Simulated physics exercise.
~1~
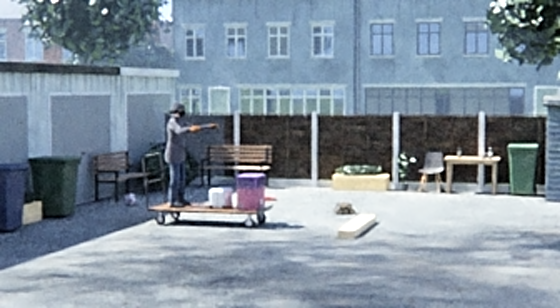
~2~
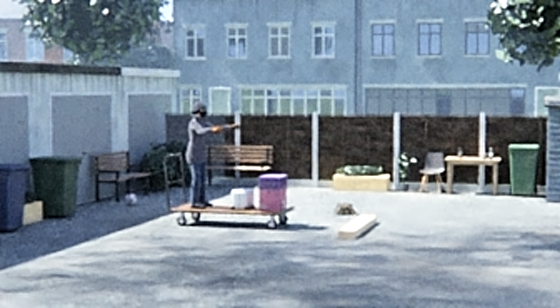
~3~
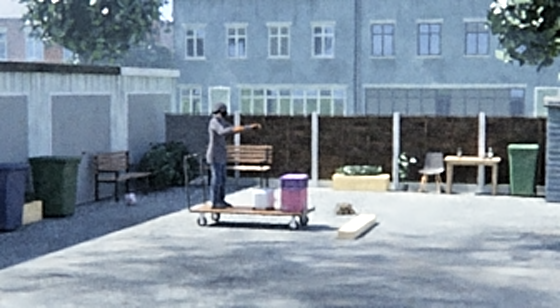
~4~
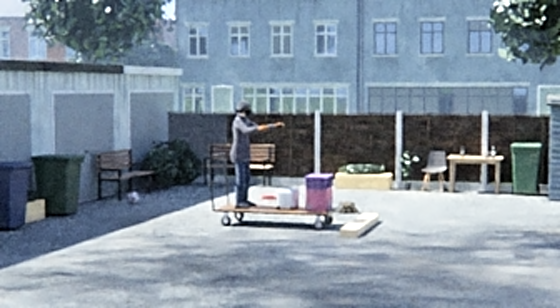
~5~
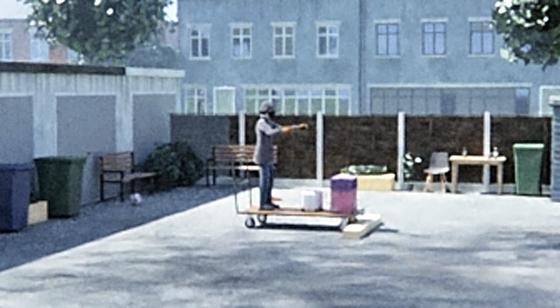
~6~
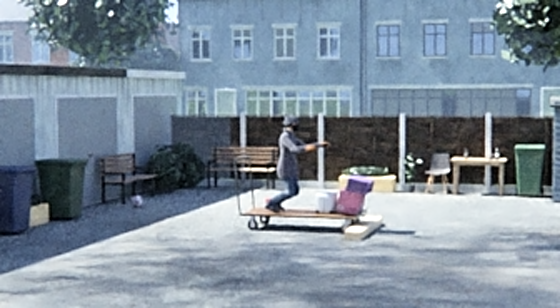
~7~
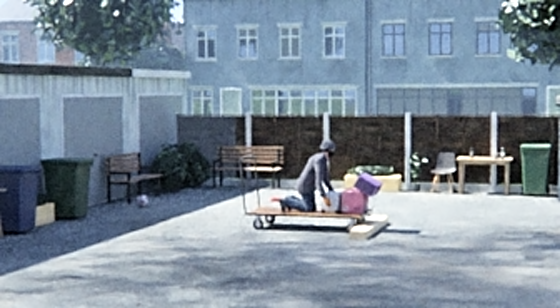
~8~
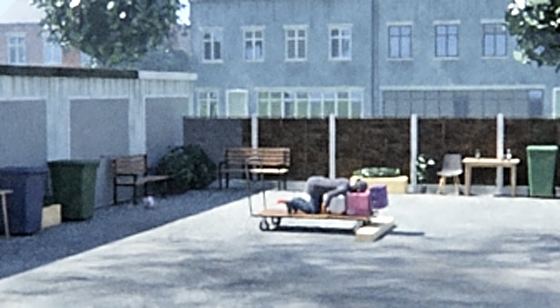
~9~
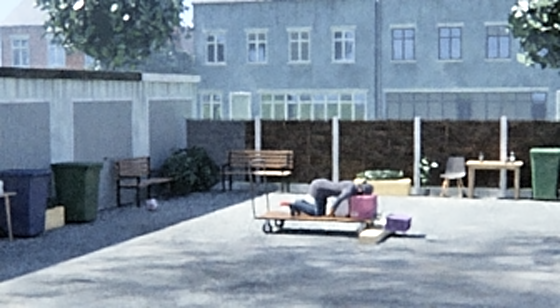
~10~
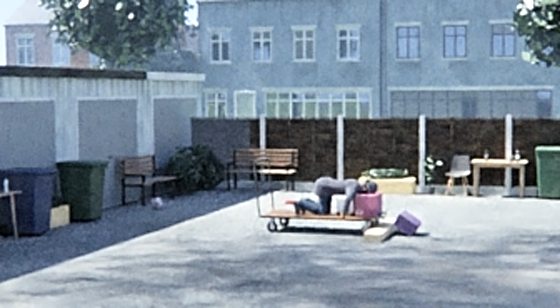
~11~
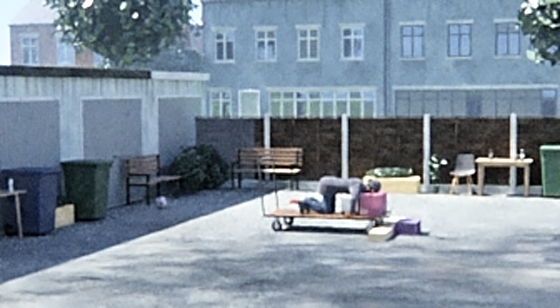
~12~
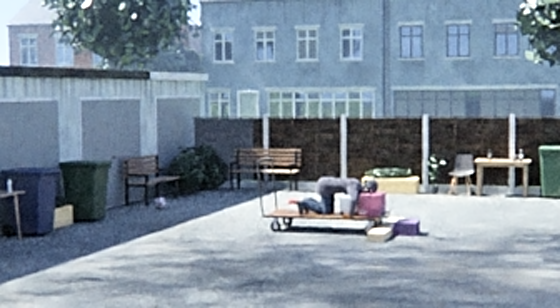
In a sunlit yard, a person stands with an outstretched arm on a trolley rolling right until it stops at a low beam; the rider topples forward onto the load, and a purple crate tumbles to the ground beyond, leaving the rider slumped over the remaining pink and white pieces.
